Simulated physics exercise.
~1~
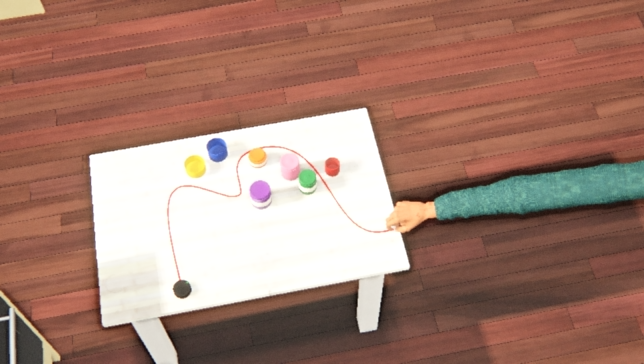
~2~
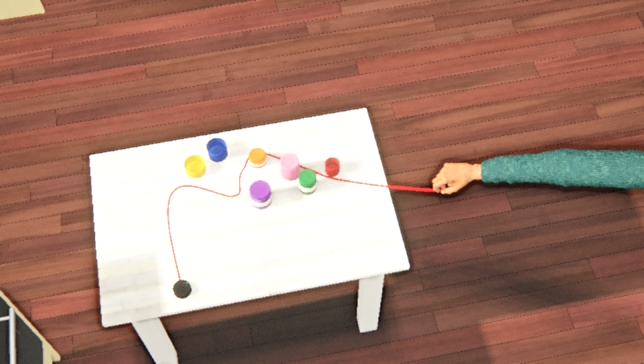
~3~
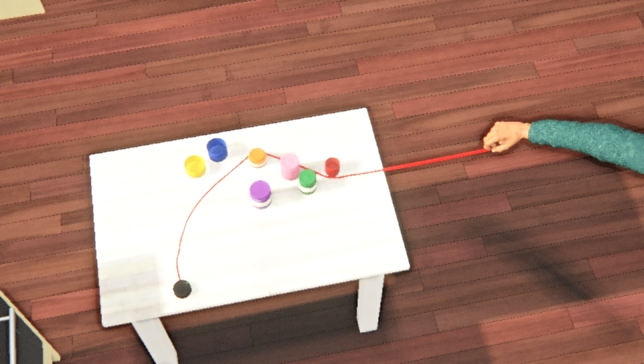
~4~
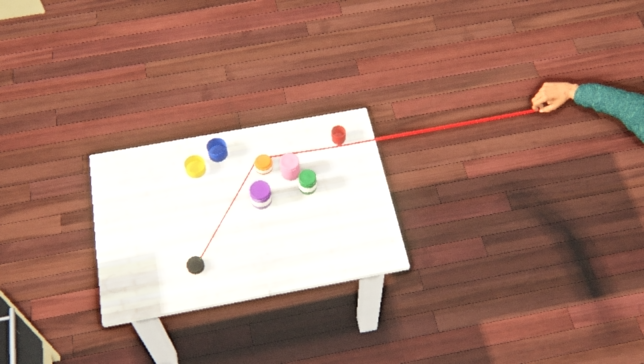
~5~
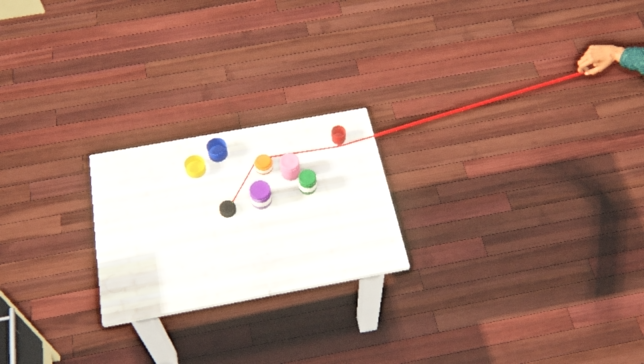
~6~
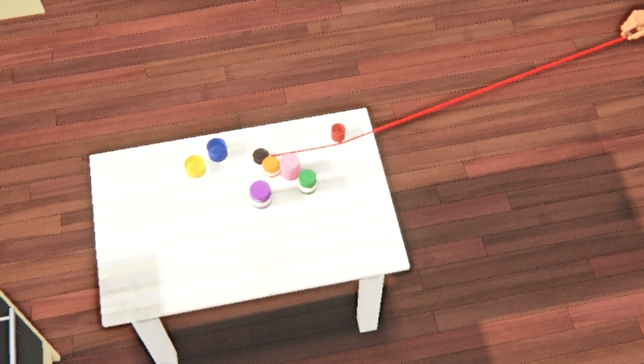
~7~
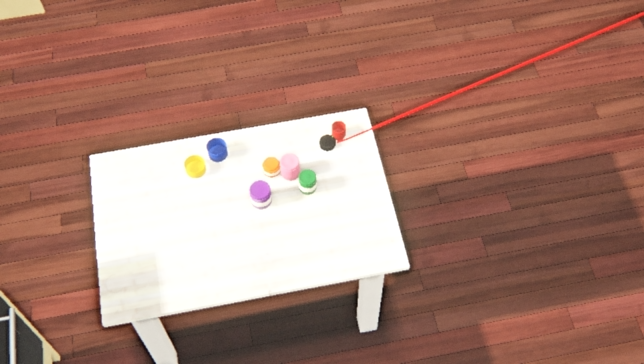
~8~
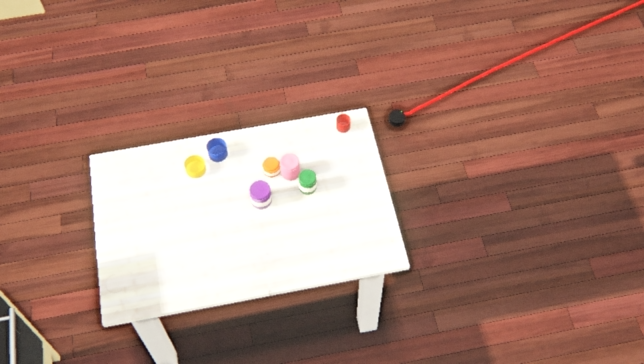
At the start, a black round adaptor lies near the lower left of a white table, its thin red lead winding among seven colourful containers to a hand at the right. The teal-sleeved arm draws the lead rightwards, straightening it past the orange jar and red mug. As it tightens, the red mug shifts up the table, the orange jar nudges slightly, and the adaptor begins sliding up and right. It passes just above the orange jar, then reaches the red mug as the hand leaves view. Finally the adaptor is off the table's right edge, with every container still upright on top.
